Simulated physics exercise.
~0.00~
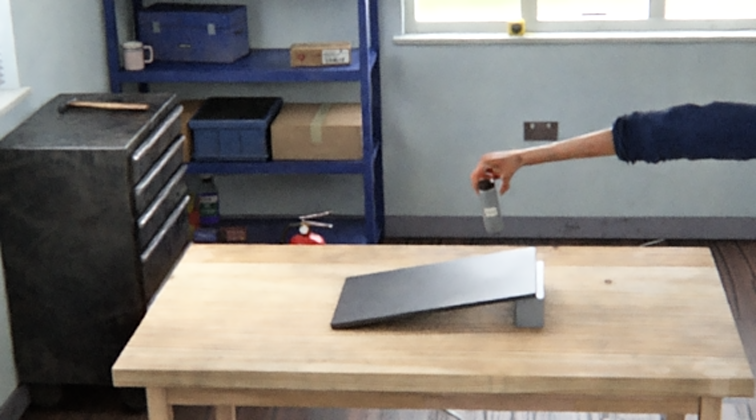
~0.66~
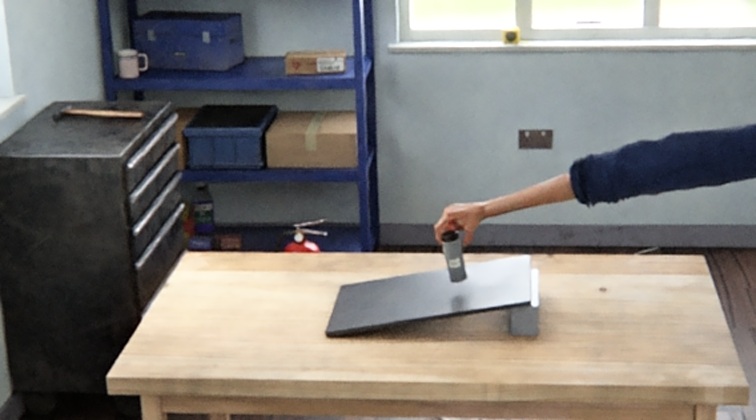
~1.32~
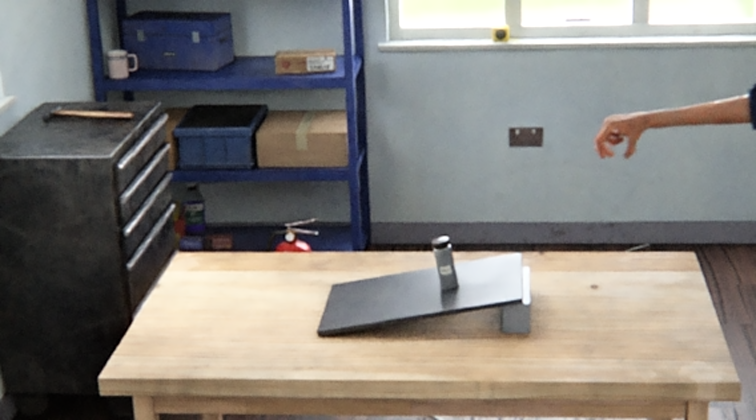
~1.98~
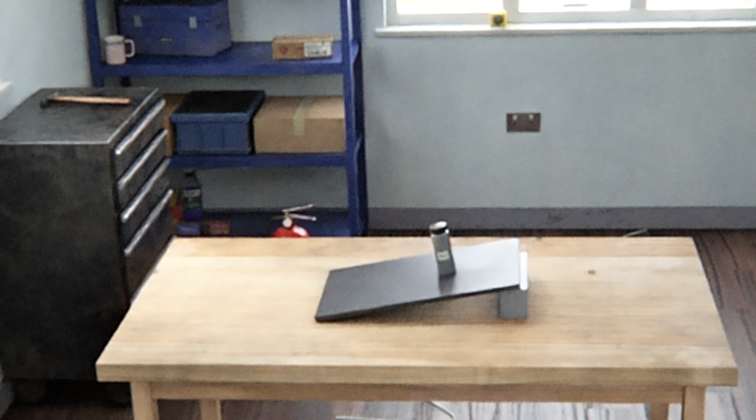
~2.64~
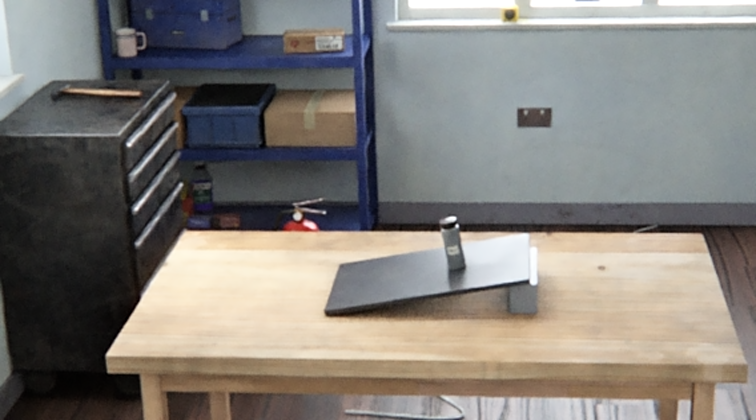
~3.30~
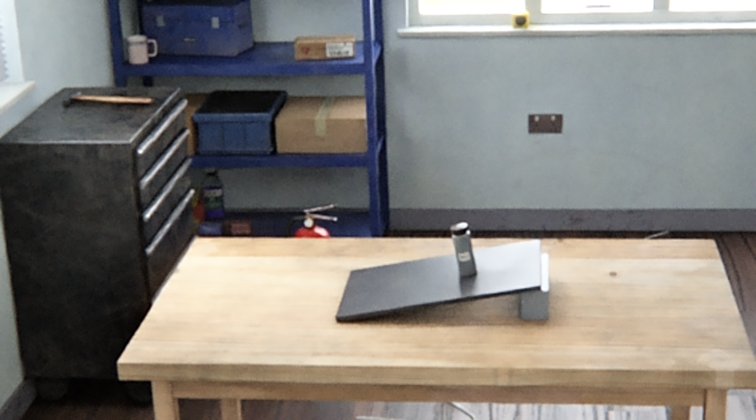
A hand lowering a grey shaker onto a sloping dark board on a wooden table, then withdrawing right, the shaker staying put.
